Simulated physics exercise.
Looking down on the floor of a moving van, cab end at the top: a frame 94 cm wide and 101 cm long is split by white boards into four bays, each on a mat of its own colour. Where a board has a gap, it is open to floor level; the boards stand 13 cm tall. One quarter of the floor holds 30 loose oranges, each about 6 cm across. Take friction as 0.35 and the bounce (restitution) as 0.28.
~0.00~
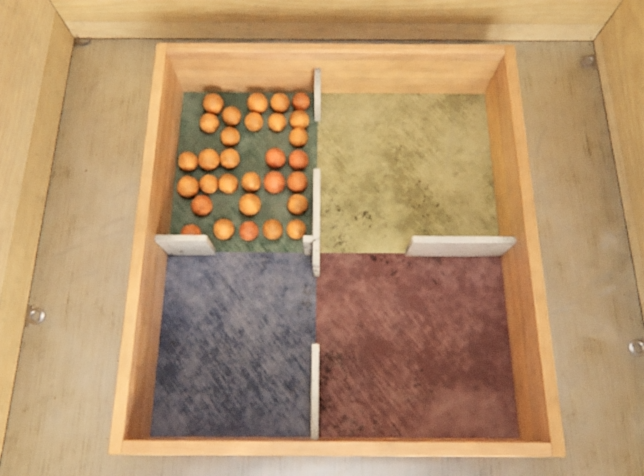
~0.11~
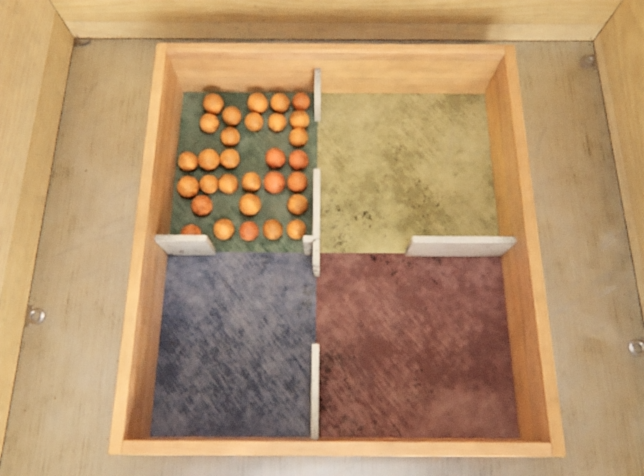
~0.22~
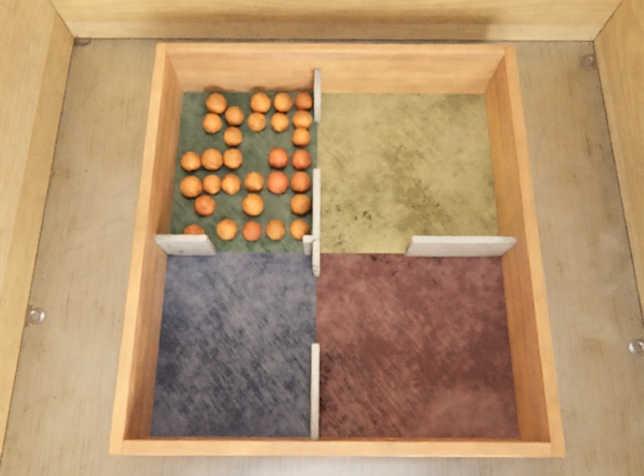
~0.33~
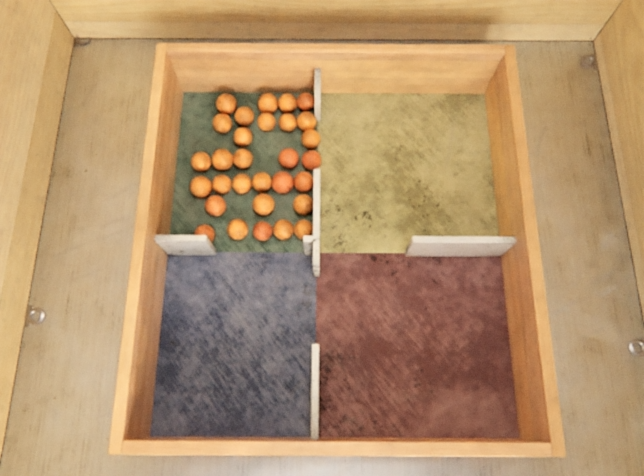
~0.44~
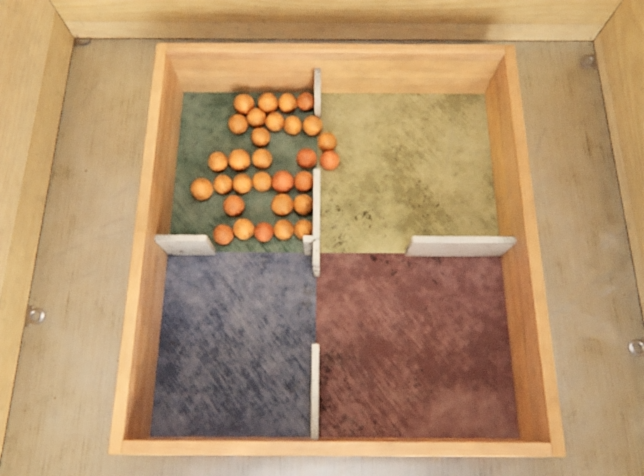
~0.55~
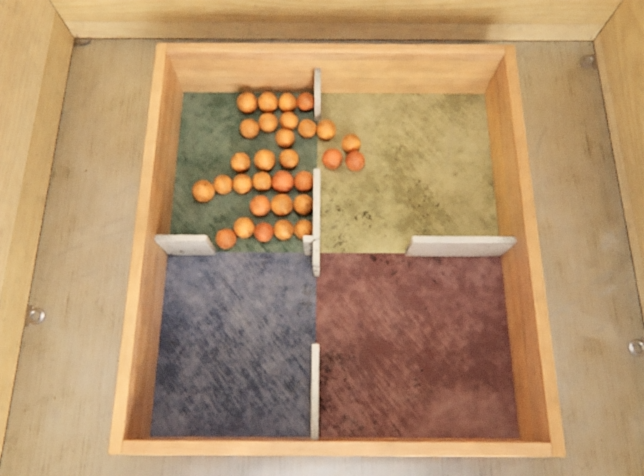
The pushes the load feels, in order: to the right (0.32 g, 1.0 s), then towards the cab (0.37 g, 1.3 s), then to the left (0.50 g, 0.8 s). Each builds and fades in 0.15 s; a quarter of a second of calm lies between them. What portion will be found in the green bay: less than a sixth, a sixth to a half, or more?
Over half of the oranges end in the green bay.
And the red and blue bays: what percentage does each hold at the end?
About: Red 0, blue 0 per cent.
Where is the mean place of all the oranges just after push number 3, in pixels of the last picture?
Near (251, 135).
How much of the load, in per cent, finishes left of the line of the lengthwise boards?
Some 80 per cent.
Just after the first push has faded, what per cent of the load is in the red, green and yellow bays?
By then: Red 0, green 60, yellow 40 per cent.
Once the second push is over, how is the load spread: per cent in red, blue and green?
Red 0, blue 0, green 50 per cent.
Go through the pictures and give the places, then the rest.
The first picture shows middle of the blue mat (236, 342); middle of the green mat (245, 167); middle of the red mat (415, 342); middle of the yellow mat (406, 168); 30 in the green bay; the orange farthest behind, in the direction of the first push, is at (188, 162).
In the second picture, 30 in the green bay; the orange farthest behind, in the direction of the first push, is at (188, 162).
In the third picture, 30 in the green bay; the orange farthest behind, in the direction of the first push, is at (191, 162).
In the fourth picture, 30 in the green bay; the orange farthest behind, in the direction of the first push, is at (201, 162).
In the fifth picture, 28 in the green bay and 2 in the yellow bay; the orange farthest behind, in the direction of the first push, is at (202, 189).
In the sixth picture, 26 in the green bay and 4 in the yellow bay; the orange farthest behind, in the direction of the first push, is at (203, 191).
After push 1 (1.24 s), 1 in the blue bay, 17 in the green bay and 12 in the yellow bay.
After push 2 (2.79 s), 16 in the green bay and 14 in the yellow bay.
After push 3 (3.84 s), 24 in the green bay and 6 in the yellow bay.
Outcome (at 4.48 s), 24 in the green bay and 6 in the yellow bay. Asked share, 24 of 30, 80 per cent.
